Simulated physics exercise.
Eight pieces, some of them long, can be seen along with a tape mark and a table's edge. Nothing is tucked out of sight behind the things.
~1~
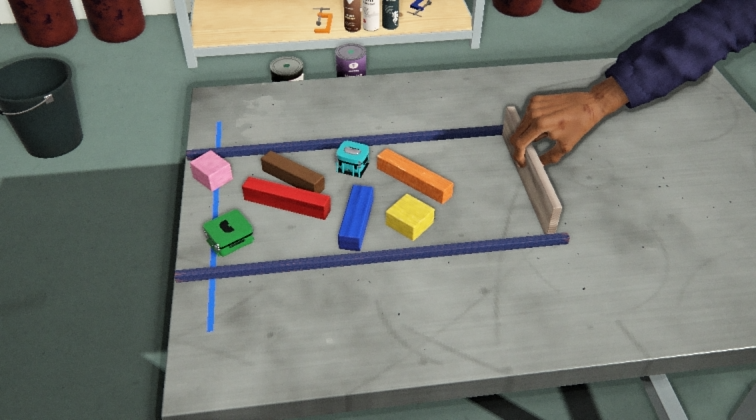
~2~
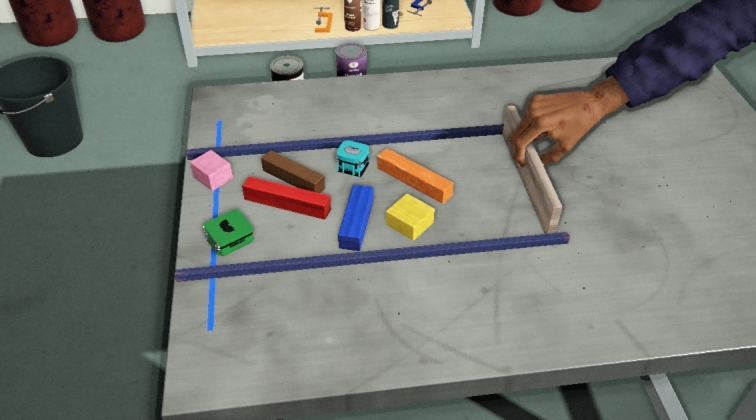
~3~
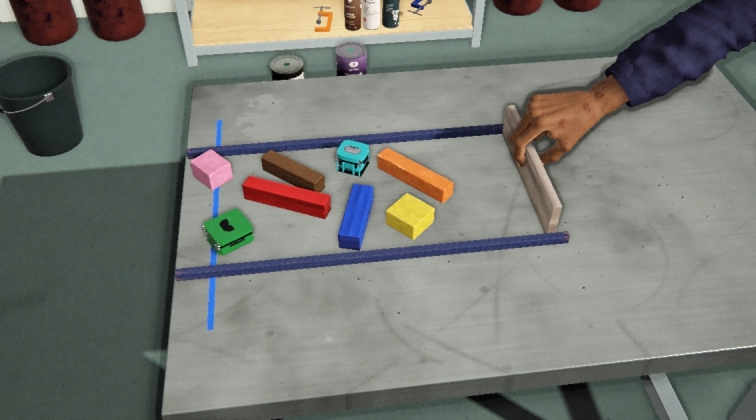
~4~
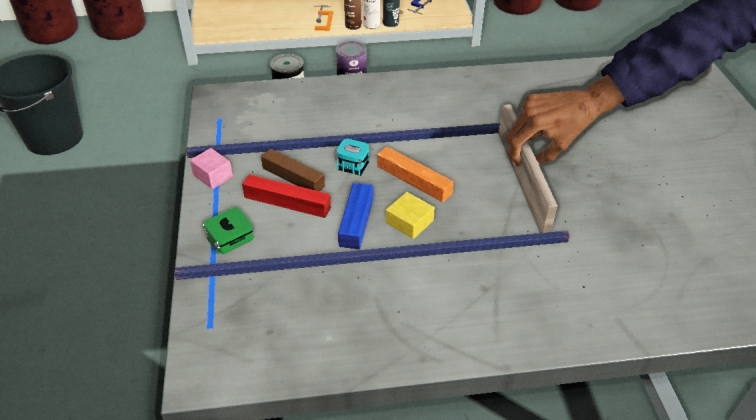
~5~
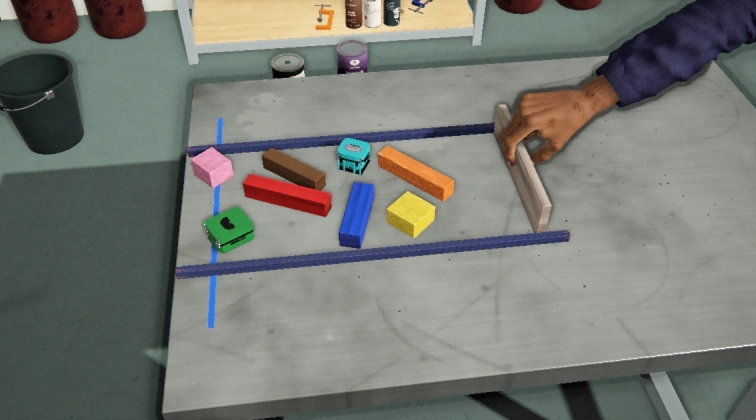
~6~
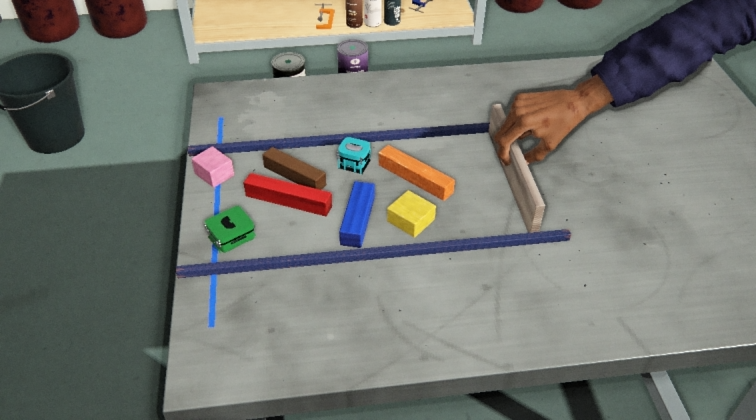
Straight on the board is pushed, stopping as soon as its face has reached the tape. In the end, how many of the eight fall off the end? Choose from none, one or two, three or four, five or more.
Final count: Five or more.
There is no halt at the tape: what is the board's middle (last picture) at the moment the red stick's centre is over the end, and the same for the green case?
The red stick gives roughly (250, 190), the green case roughly (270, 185).
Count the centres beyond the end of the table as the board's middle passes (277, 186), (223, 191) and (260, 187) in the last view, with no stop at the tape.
Past the end: 1, 5 and 2.
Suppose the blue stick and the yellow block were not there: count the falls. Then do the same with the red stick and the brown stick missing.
The first try gives 3, the second gives 3.
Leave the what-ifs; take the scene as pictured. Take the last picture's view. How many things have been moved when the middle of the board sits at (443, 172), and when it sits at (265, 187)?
1 by the first point, 8 by the second.
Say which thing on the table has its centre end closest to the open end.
Going by centres, it is the turquoise case.
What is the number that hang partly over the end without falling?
It would come to 2.
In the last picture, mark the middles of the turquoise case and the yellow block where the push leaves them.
About (187, 165), and about (189, 241).
Soon after, none off yet; pink block at rest near (213, 167); green case at rest near (231, 231); red stick at rest near (288, 194).
Then, none off yet; pink block at rest near (212, 167); green case at rest near (231, 231); red stick moved a little near (257, 190).
Further on, one off so far; pink block falling near (181, 295); green case moved about its own width near (175, 227); red stick moved about its own width near (191, 184).
At rest, the number that fall off is five or more; fallen, blue stick, brown stick, red stick, green case and pink block.
